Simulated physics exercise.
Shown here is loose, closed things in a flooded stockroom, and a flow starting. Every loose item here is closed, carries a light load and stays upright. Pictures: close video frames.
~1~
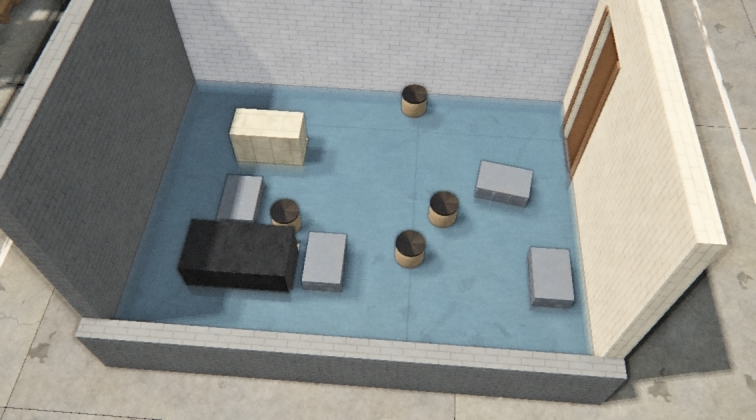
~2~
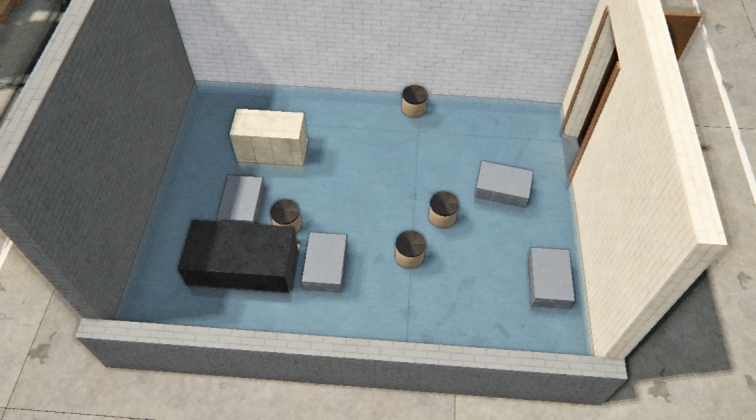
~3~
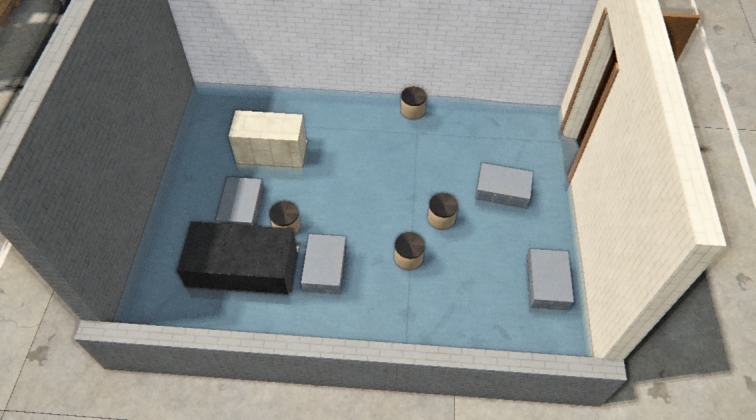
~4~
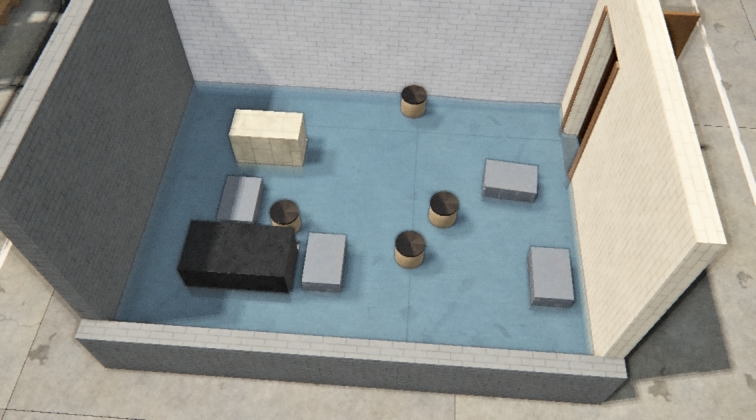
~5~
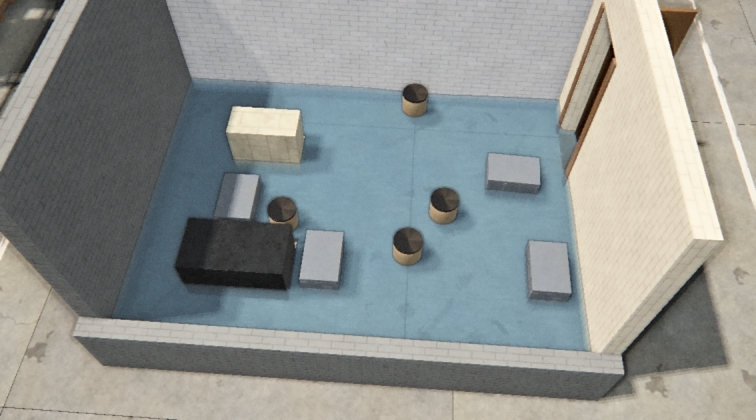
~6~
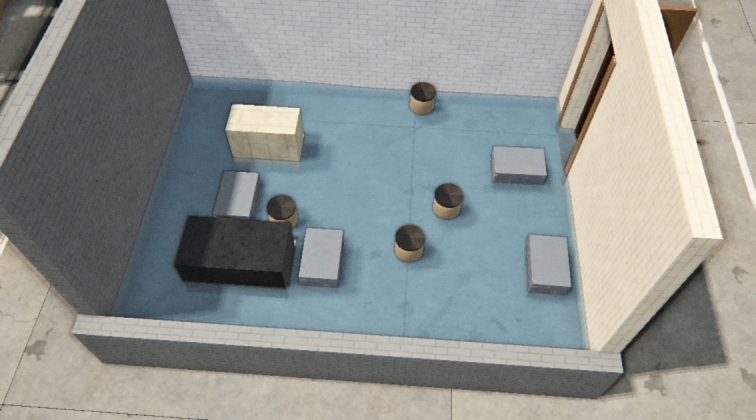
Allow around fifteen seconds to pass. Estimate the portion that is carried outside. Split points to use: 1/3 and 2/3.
From 1/3 to 2/3.
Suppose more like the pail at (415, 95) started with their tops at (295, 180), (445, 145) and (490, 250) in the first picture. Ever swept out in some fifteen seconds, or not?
Going through them one by one: Remained / escaped / escaped.
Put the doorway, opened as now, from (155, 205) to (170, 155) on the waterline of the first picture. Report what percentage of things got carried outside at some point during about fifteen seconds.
Something like 40 percent.
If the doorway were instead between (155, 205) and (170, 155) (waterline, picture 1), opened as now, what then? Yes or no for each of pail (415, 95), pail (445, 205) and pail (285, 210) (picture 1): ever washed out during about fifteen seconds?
Sequentially, I'd put it as not lost, not lost, swept away.
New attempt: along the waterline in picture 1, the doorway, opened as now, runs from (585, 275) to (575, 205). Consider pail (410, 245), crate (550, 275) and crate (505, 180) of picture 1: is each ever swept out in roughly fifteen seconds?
Taking each in turn, I'd say carried off, carried off and carried off.
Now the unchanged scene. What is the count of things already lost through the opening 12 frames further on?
All told, it is 1.
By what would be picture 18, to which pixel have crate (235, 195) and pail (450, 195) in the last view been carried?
Roughly (269, 196), then (505, 163).
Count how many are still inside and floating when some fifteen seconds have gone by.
4.
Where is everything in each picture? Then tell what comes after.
The first frame shows a crate at (505, 179) floats; a pail at (415, 93) floats; 0 of 8 have shifted.
The second frame shows a crate at (505, 179) floats; a pail at (415, 94), afloat; 0 of 8 have shifted.
The third frame shows a crate at (506, 181) floats; a pail at (414, 95), afloat; 0 of 8 have shifted.
The fourth frame shows a crate at (511, 176), afloat, close to its start; a pail at (414, 94), afloat; 1 of 8 have shifted.
The fifth frame shows a crate at (514, 169), afloat, close to its start; a pail at (415, 93) floats, close to its start; 3 of 8 have shifted.
The sixth frame shows a crate at (520, 161) floats, a stride from its start; a pail at (423, 91) floats, close to its start; 4 of 8 have shifted.
A moment on, 0 of 8 are out; 8 afloat.
Next, 1 of 8 are out; 7 afloat.
Later, 3 of 8 are out; 5 afloat.
In the end, 4 of 8 are out; 4 afloat.
